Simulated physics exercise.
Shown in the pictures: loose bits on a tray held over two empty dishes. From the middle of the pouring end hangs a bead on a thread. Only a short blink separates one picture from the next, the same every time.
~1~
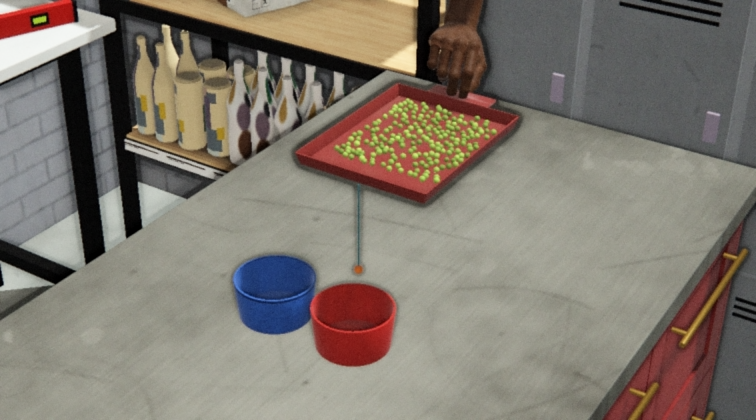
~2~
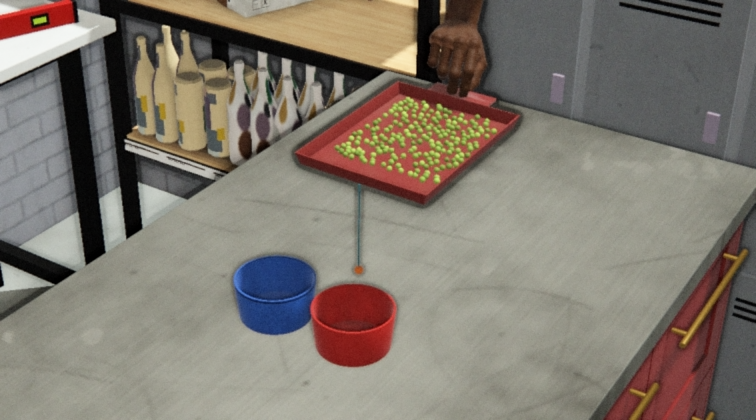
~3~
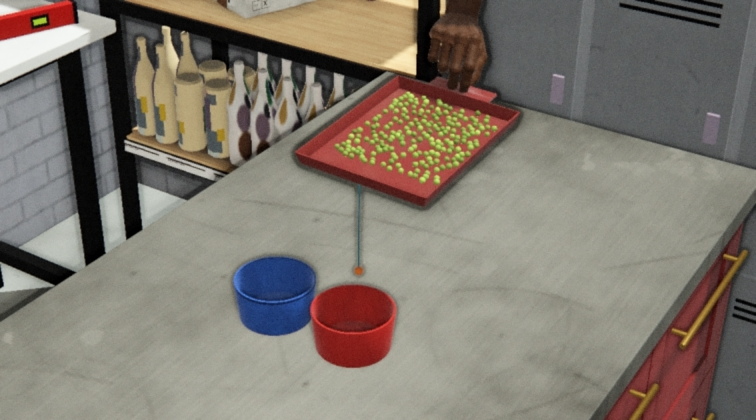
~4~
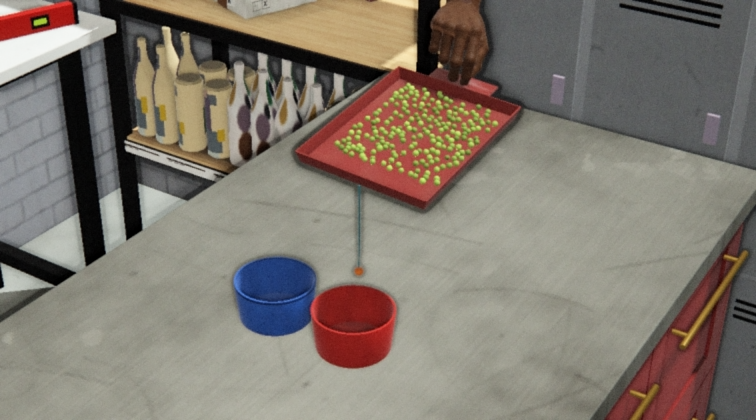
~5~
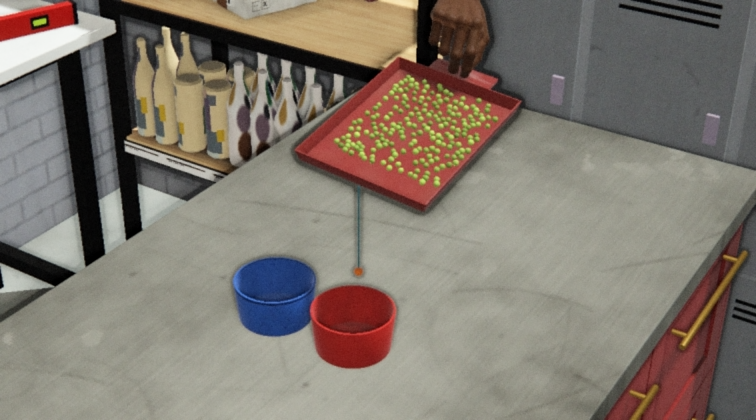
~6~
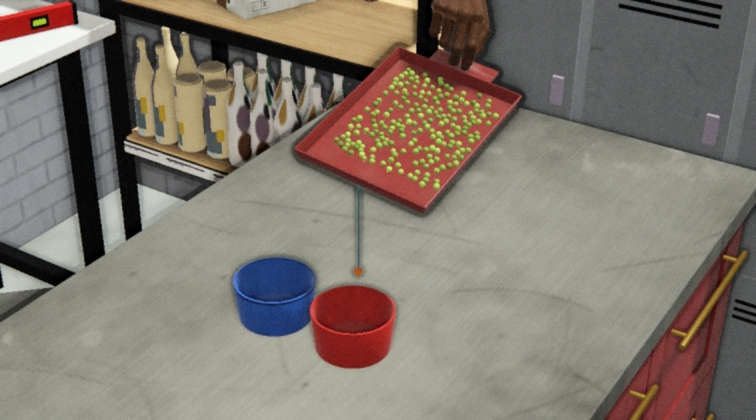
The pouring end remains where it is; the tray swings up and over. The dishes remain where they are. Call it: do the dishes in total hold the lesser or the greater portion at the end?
In total they hold the lesser portion.
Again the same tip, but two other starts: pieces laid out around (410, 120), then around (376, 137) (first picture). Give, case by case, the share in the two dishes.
Close to 0 %, followed by close to 10 %.
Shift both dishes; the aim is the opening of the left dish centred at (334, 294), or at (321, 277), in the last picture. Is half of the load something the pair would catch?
For the two tries in order: Exceeding half, exceeding half.
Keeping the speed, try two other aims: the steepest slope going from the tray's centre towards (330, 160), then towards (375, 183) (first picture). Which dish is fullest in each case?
Try one: The leftmost dish. Try two: The rightmost dish.
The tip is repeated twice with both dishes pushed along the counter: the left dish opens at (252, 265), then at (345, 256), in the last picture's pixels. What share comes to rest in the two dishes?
Trial 1: 0 percent; trial 2: 50 percent.
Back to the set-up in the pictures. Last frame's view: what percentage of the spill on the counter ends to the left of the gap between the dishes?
That would be roughly 0 per cent.
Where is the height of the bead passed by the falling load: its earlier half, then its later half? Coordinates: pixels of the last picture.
Near (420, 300) and later near (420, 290).
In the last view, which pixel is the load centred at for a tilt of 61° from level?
(416, 196).
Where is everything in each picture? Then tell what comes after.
The first picture shows corners of the pouring end at (301, 152) and (424, 191), level; middle of the load at (414, 137), dried peas; left dish at (251, 312); right dish at (330, 344); bead on its thread at (359, 269).
The second picture shows corners of the pouring end at (301, 152) and (424, 192), level; middle of the load at (414, 137).
The third picture shows corners of the pouring end at (301, 152) and (424, 195), tipped barely, lowest at the right corner; middle of the load at (414, 134).
The fourth picture shows corners of the pouring end at (301, 150) and (425, 198), tipped a little, lowest at the right corner; middle of the load at (414, 130).
The fifth picture shows corners of the pouring end at (300, 149) and (424, 201), tipped a little, lowest at the right corner; middle of the load at (414, 126).
The sixth picture shows corners of the pouring end at (300, 148) and (424, 204), tipped clearly, lowest at the right corner; middle of the load at (414, 124); left dish at (251, 314); right dish at (330, 346).
Soon after the last picture, tray tipped steeply; most on the tray; a stray few in the right dish; a small part outside both; a small part in the air.
A little later, tray tipped past a quarter turn; a stray few on the tray; a small part in the right dish; most outside both; a small part in the air.
Later still, tray tipped past a quarter turn; a small part in the right dish; nearly all outside both.
At rest, tray tipped past a quarter turn; a small part in the right dish; none in the left dish; nearly all outside both.
